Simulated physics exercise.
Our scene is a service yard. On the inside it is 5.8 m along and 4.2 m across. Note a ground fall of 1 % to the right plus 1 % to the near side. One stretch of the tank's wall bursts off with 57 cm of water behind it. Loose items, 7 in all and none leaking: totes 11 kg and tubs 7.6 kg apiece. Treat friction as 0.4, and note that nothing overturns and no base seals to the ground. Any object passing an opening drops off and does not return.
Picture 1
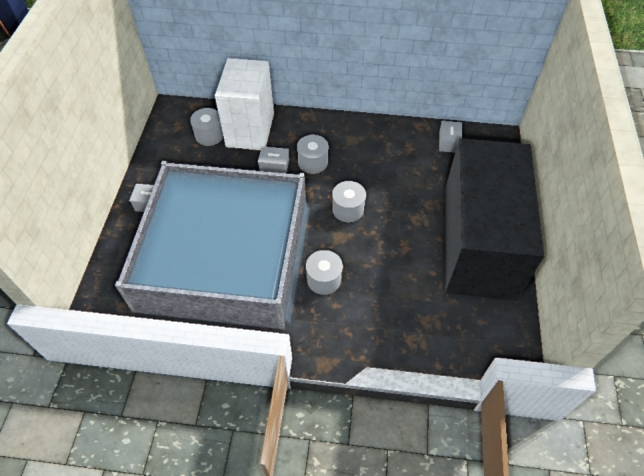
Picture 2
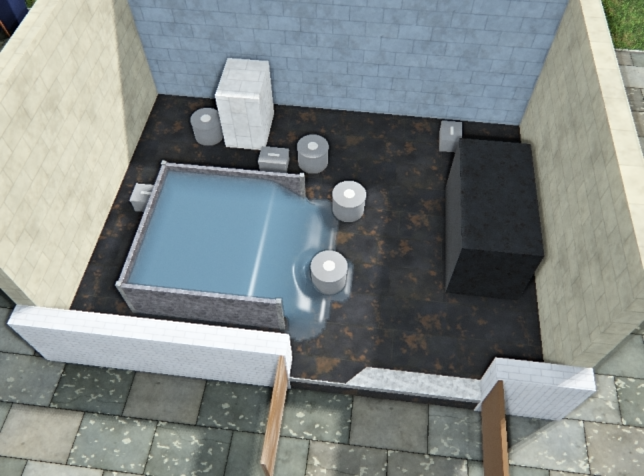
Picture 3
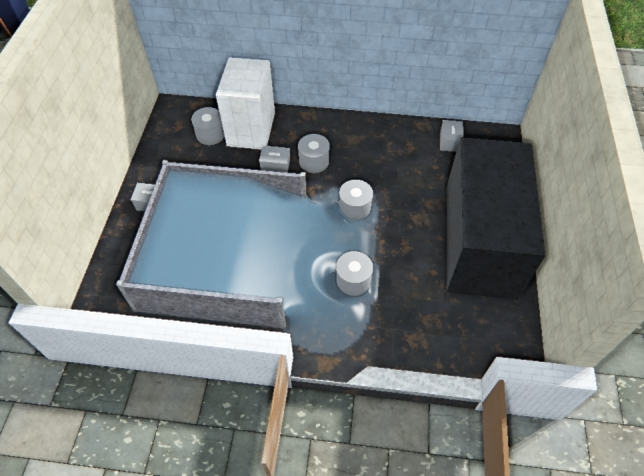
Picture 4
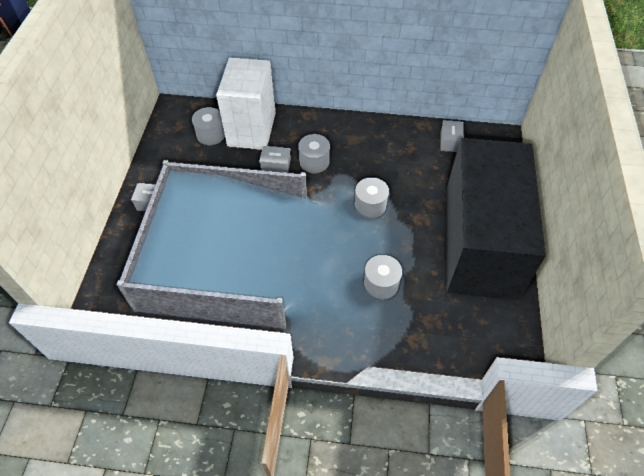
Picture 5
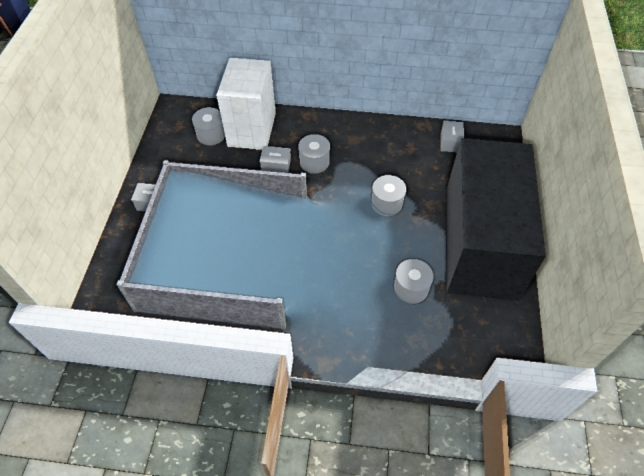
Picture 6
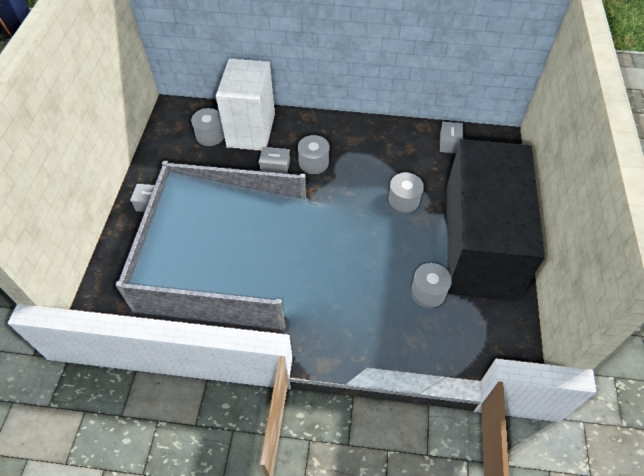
Water burst through the right side of a square tank in a walled yard, spread across the dark floor toward a big black box, and pushed two round grey tubs along to the right.
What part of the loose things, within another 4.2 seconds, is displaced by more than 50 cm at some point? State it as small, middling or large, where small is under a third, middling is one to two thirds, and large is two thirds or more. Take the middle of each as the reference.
Middling.
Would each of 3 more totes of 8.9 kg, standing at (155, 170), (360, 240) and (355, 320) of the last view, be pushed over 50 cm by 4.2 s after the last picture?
Result, in sequence: Below the mark / above the mark / above the mark.
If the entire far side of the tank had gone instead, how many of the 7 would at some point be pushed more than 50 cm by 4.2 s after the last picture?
Count: 6.
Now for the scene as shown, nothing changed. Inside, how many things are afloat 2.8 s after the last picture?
Of them, 3.
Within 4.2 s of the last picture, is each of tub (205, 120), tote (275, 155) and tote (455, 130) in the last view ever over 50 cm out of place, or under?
Taking them in turn, the answers are smaller, smaller and greater.
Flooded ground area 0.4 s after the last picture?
About 11.5 m2.
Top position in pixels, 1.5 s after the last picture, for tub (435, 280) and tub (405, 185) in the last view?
Somewhere about (542, 334) and (425, 107).
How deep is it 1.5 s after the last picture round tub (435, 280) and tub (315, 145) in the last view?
Roughly 33 and 0 cm.
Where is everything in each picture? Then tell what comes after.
A tub at (324, 266), on the bottom; a tub at (349, 194) rests on the ground; 3.3 m2 under water; 0 of 7 have shifted, in the first frame.
A tub at (329, 266), on the bottom, 6 cm from its start; a tub at (349, 194), on the bottom; 4.1 m2 under water; 1 of 7 have shifted, in the second frame.
A tub at (355, 267), on the bottom, 36 cm from its start; a tub at (356, 193), on the bottom, 8 cm from its start; water covers 5.2 m2; 2 of 7 have shifted, in the third frame.
A tub at (383, 271) rests on the ground, 72 cm from its start; a tub at (372, 190), on the bottom, 30 cm from its start; water covers 6.6 m2; 2 of 7 have shifted, in the fourth frame.
A tub at (415, 275) rests on the ground, 110 cm from its start; a tub at (389, 188), on the bottom, 54 cm from its start; 8.1 m2 under water; 2 of 7 have shifted, in the fifth frame.
A tub at (433, 279) rests on the ground, 133 cm from its start; a tub at (407, 185), on the bottom, 80 cm from its start; water covers 9.3 m2; 2 of 7 have shifted, in the sixth frame.
Then, 0.4 s after the last picture 2 of 7 are over 50 cm from their spots; 1 afloat.
Then, 1.5 s after the last picture 3 of 7 are over 50 cm from their spots; 2 afloat.
Then, 2.8 s after the last picture 2 of 7 are over 50 cm from their spots; 3 afloat.
Then, 4.2 s after the last picture 3 of 7 are over 50 cm from their spots, and 3 have been at some point; 3 afloat.
